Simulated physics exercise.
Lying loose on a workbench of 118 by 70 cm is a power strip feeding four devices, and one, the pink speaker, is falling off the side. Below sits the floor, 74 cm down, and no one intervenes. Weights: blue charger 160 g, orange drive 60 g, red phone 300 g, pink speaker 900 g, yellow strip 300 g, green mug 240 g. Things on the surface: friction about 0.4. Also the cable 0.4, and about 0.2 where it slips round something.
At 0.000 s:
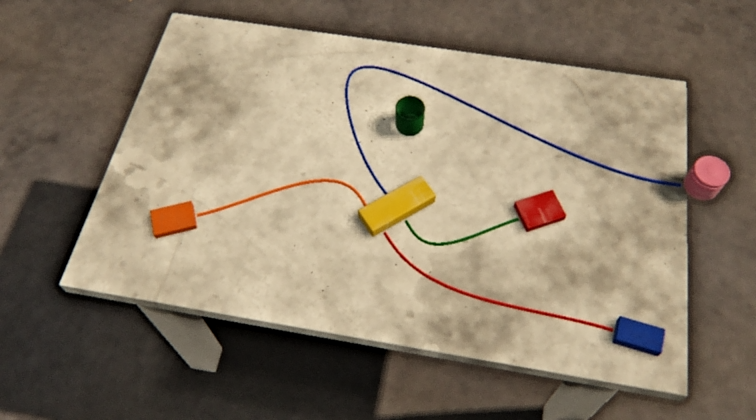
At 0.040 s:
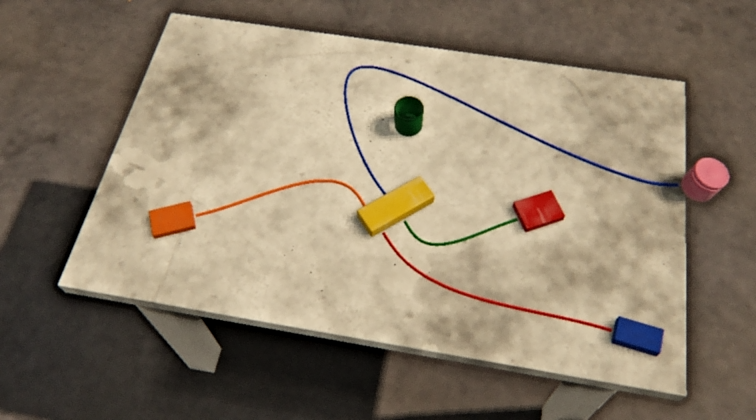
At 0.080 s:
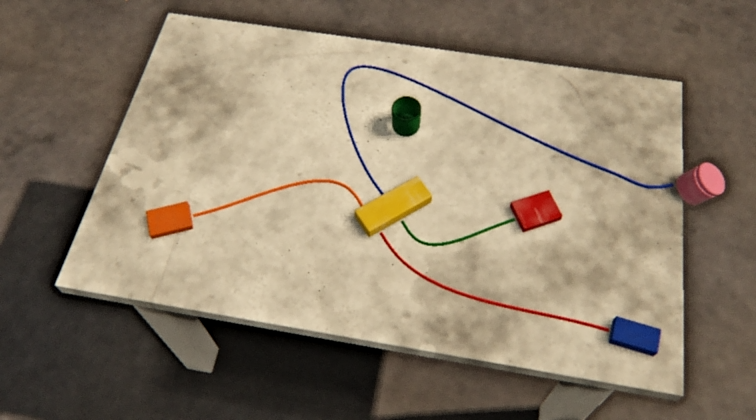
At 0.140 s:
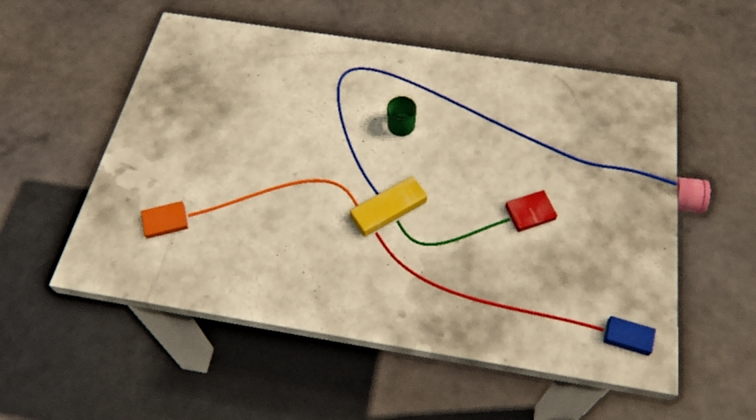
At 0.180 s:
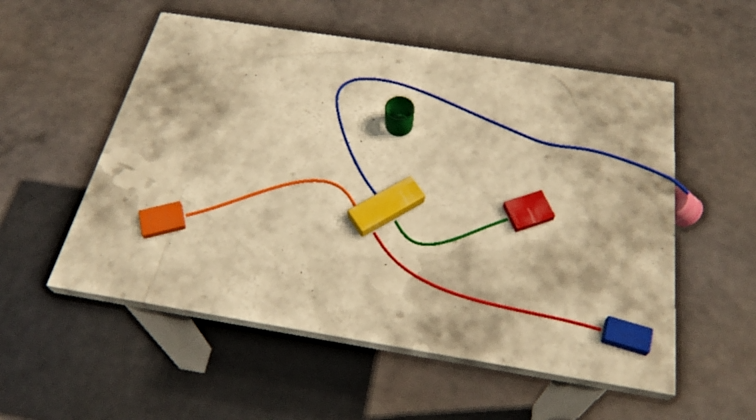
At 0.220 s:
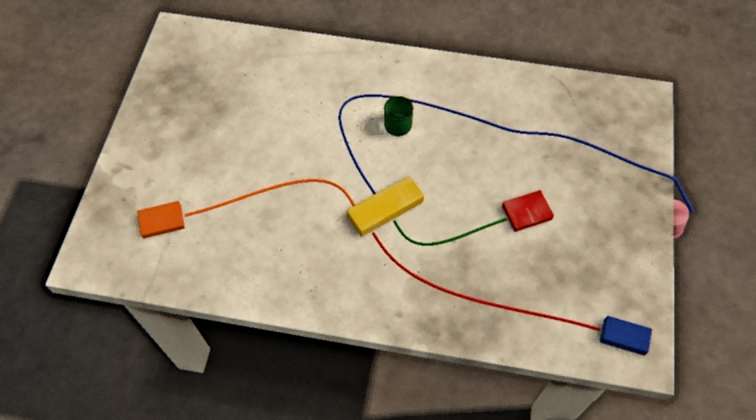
A pink cylinder slips down past the table's right edge, drawing its blue cable along.
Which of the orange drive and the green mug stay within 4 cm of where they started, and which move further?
Outcome: The orange drive moves further, the green mug moves further.
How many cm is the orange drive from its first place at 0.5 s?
9 centimetres or so.
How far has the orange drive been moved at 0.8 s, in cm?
Distance from start: Approx. 58 cm.
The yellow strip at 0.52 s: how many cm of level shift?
Roughly 8 cm level.
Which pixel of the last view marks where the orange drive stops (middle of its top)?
Around (525, 136).
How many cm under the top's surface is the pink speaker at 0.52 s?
70 cm.
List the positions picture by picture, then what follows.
Orange drive (173, 217); green mug (410, 108); blue cable runs through (366, 162) (349, 78) (438, 90) (523, 131) (625, 174), in the first picture.
Pink speaker (711, 172); blue cable runs through (365, 162) (436, 90) (622, 175), in the second picture.
Pink speaker (701, 184); blue cable runs through (362, 162) (433, 90) (619, 175), in the third picture.
Pink speaker (690, 195); blue cable runs through (357, 162) (432, 92) (621, 169), in the fourth picture.
Pink speaker (680, 206); blue cable runs through (355, 162) (446, 102) (642, 166), in the fifth picture.
Orange drive (160, 218); green mug (399, 108); blue cable runs through (355, 161) (375, 96) (475, 118) (572, 139) (675, 180), in the sixth picture.
After 0.5 s, the strip's end of the blue cable at (432, 180); green mug 28 cm off its start, orange drive 9 cm off its start, yellow strip 9 cm off its start.
After 0.8 s, the strip's end of the blue cable at (533, 200); orange drive 58 cm off its start, green mug 36 cm off its start, yellow strip 27 cm off its start.
After 1.1 s, the strip's end of the blue cable at (534, 200); orange drive 76 cm off its start at (525, 136), green mug 36 cm off its start at (519, 229), yellow strip 27 cm off its start at (522, 186).
After 1.4 s, the strip's end of the blue cable at (534, 200); orange drive 76 cm off its start, green mug 36 cm off its start, yellow strip 27 cm off its start.
After 2.6 s, the strip's end of the blue cable at (534, 200); orange drive 76 cm off its start at (525, 136), green mug 36 cm off its start at (519, 229), yellow strip 27 cm off its start at (522, 186), red phone 4 cm off its start at (547, 220).
